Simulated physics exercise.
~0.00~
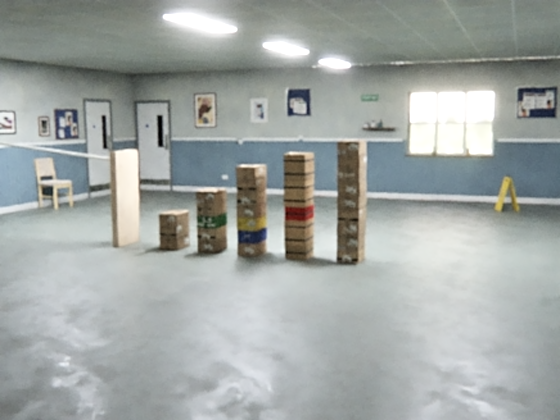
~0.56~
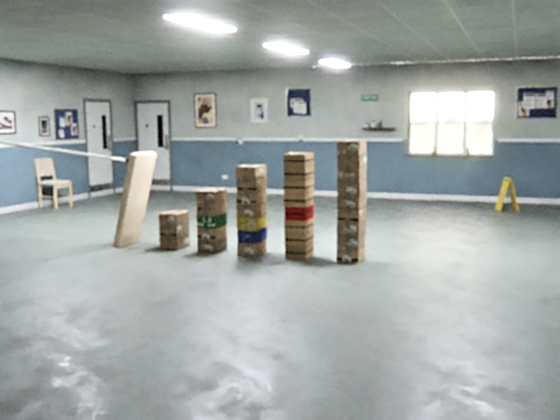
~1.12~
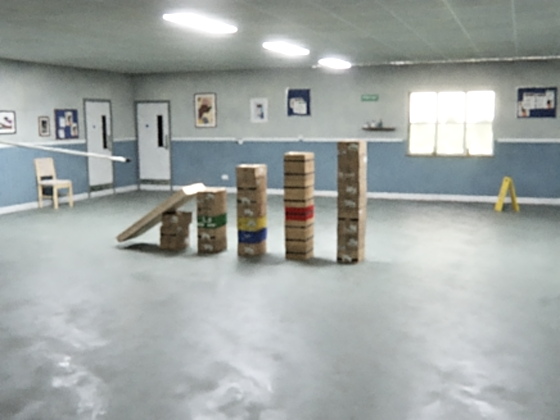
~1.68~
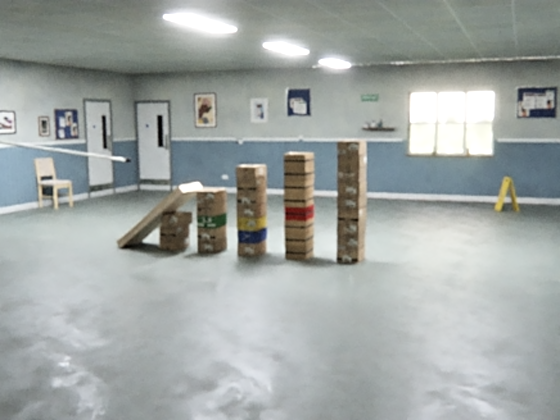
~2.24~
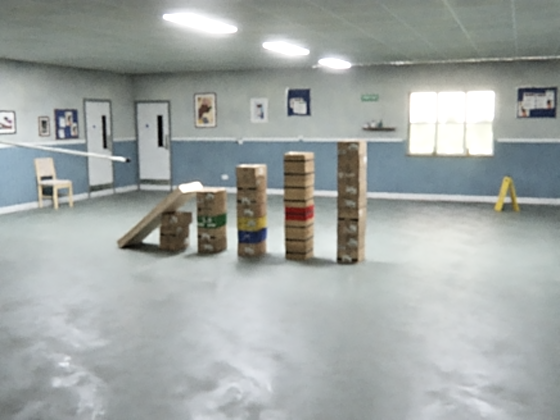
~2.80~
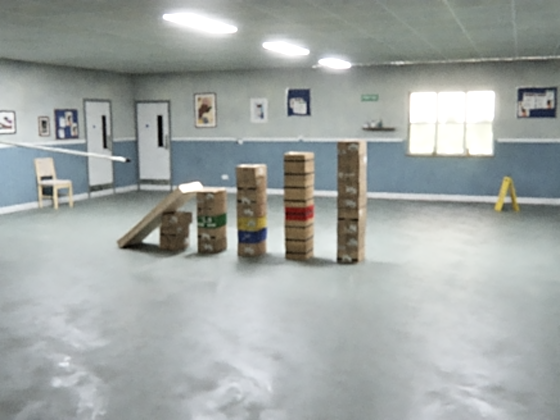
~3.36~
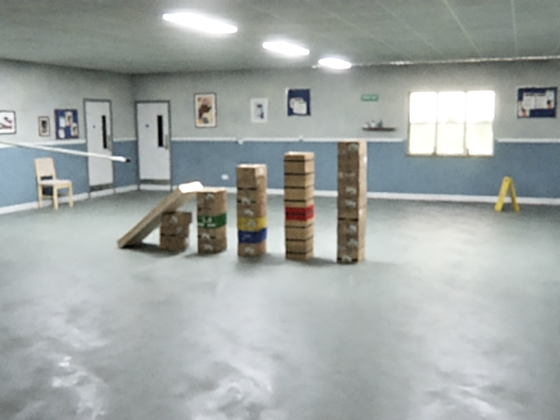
A tall board is tipped right by a pole and leans on the still-standing parcel columns.
